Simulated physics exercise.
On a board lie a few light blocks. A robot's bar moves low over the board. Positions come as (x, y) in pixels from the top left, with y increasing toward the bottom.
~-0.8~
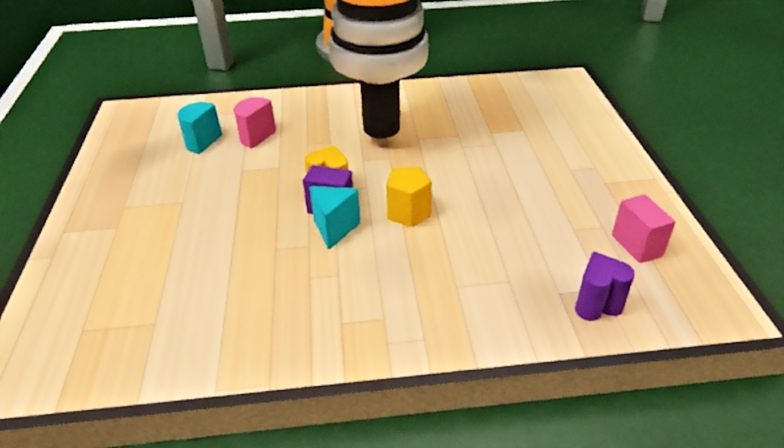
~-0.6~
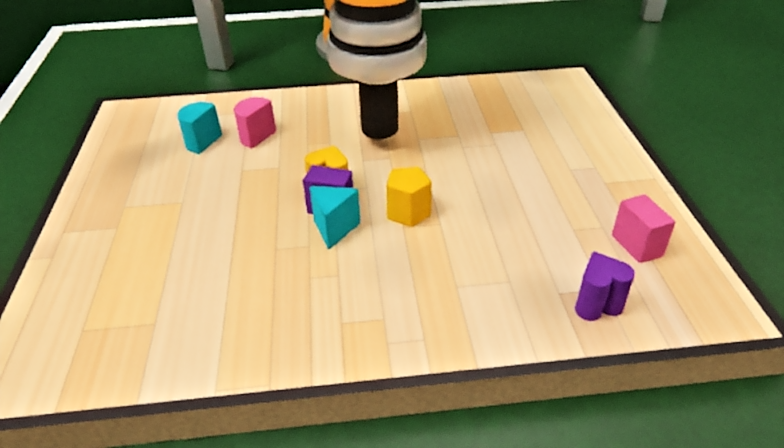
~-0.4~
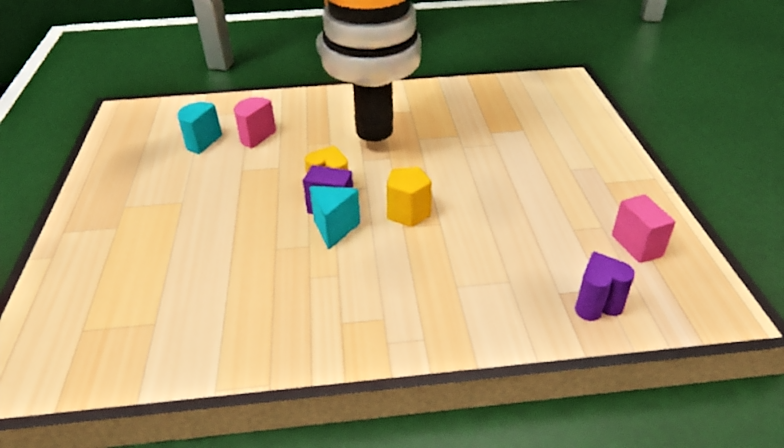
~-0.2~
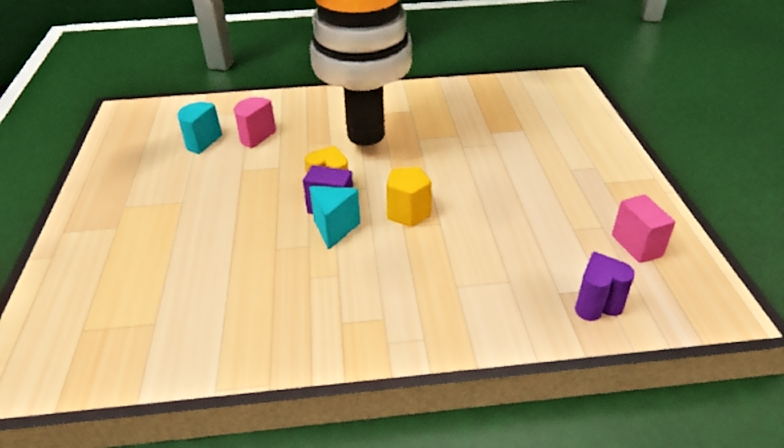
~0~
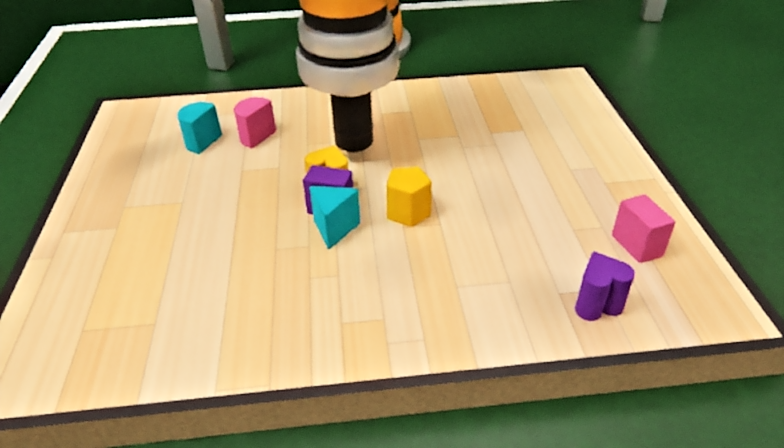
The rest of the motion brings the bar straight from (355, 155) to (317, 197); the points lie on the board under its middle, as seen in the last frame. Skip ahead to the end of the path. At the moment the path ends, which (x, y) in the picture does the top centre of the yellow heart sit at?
I'd expect the centre of its top face to be at (303, 188).
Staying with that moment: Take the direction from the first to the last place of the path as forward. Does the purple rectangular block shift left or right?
Towards the left-hand side.
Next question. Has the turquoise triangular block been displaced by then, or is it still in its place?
It ends up somewhere else.
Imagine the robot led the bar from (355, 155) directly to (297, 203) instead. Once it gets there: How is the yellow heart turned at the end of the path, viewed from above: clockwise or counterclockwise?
Viewed from above: Anti-clockwise.
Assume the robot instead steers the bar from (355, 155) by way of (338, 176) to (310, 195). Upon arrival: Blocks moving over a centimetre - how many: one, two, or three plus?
Three or more blocks.
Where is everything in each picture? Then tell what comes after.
Bar's lower end (382, 129); purple rectangular block (327, 175); yellow heart (327, 156); turquoise triangular block (331, 196); yellow pentagon (408, 178), in the first picture.
Bar (380, 130); blocks still, in the second picture.
Bar (375, 132); blocks still, in the third picture.
Bar (366, 136); blocks still, in the fourth picture.
Bar (354, 142); purple rectangular block (327, 175); yellow heart (327, 156); turquoise triangular block (331, 196); yellow pentagon (408, 178), in the fifth picture.
On the path given first. Halfway along, bar (336, 162); purple rectangular block (324, 185); yellow heart (320, 166); turquoise triangular block (331, 204).
At the end, bar (316, 184); purple rectangular block (320, 204), turned 35° anticlockwise; yellow heart (302, 188), turned 35° anticlockwise; turquoise triangular block (335, 221), turned 25° anticlockwise; yellow pentagon still.
